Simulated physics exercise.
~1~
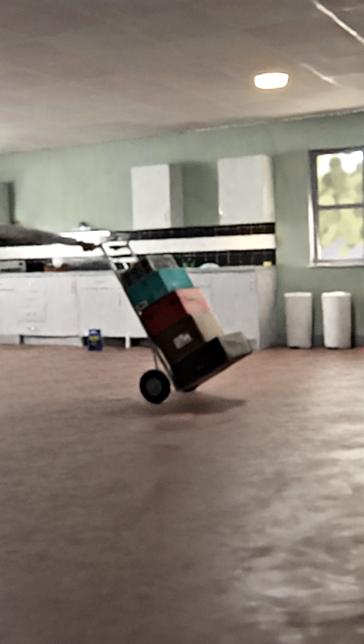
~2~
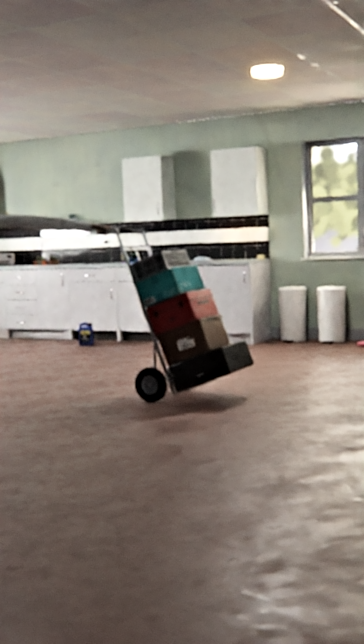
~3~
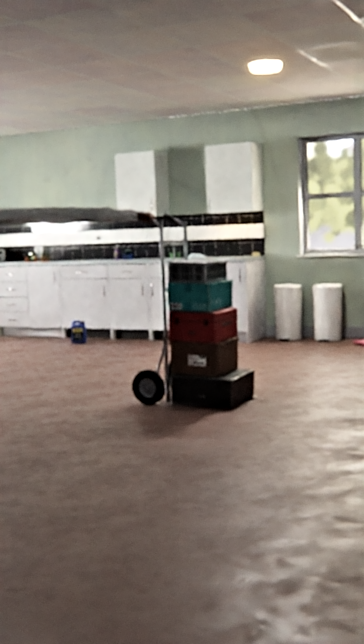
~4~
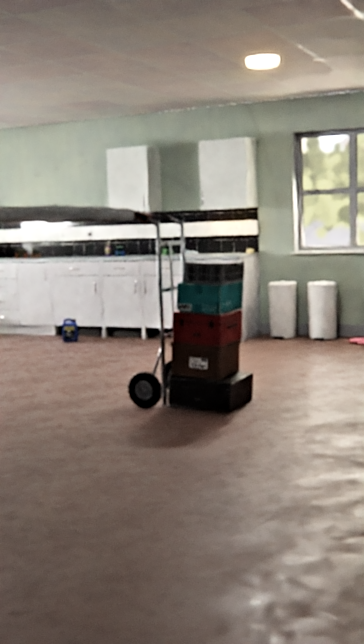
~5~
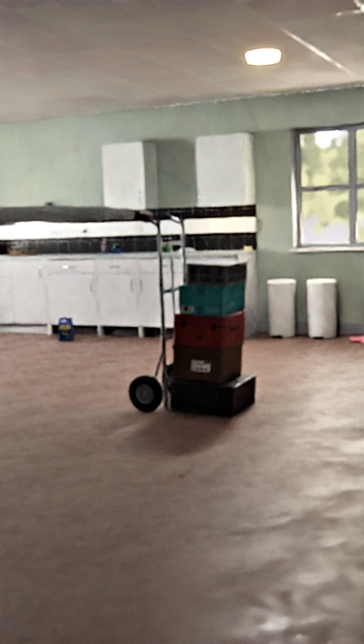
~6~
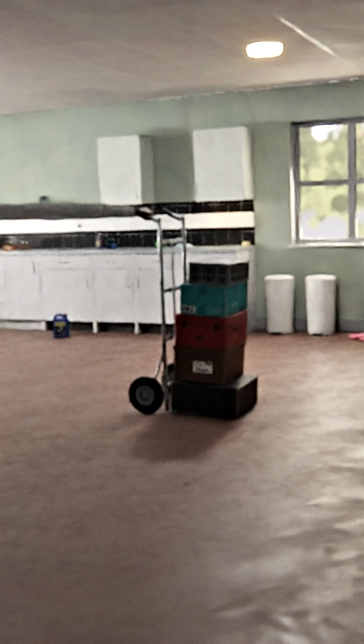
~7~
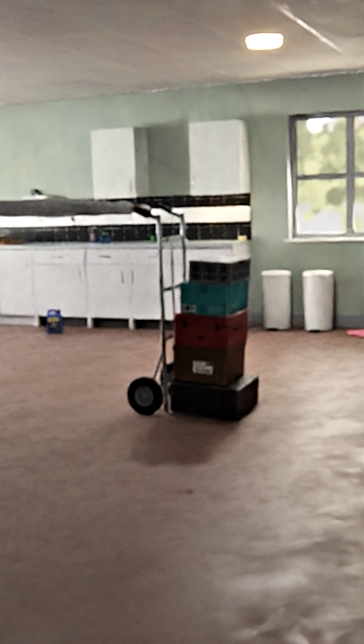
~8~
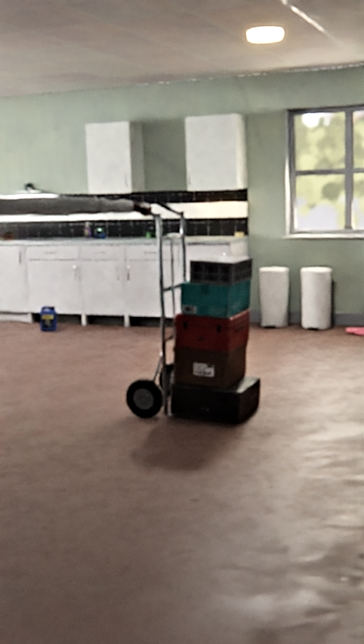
A hand truck stacked with dark, brown, red, turquoise and grey boxes tilts back to the left in a kitchen area, then swings forward until it stands upright on the floor. The boxes stay stacked, and the truck remains still as the view drifts slightly.
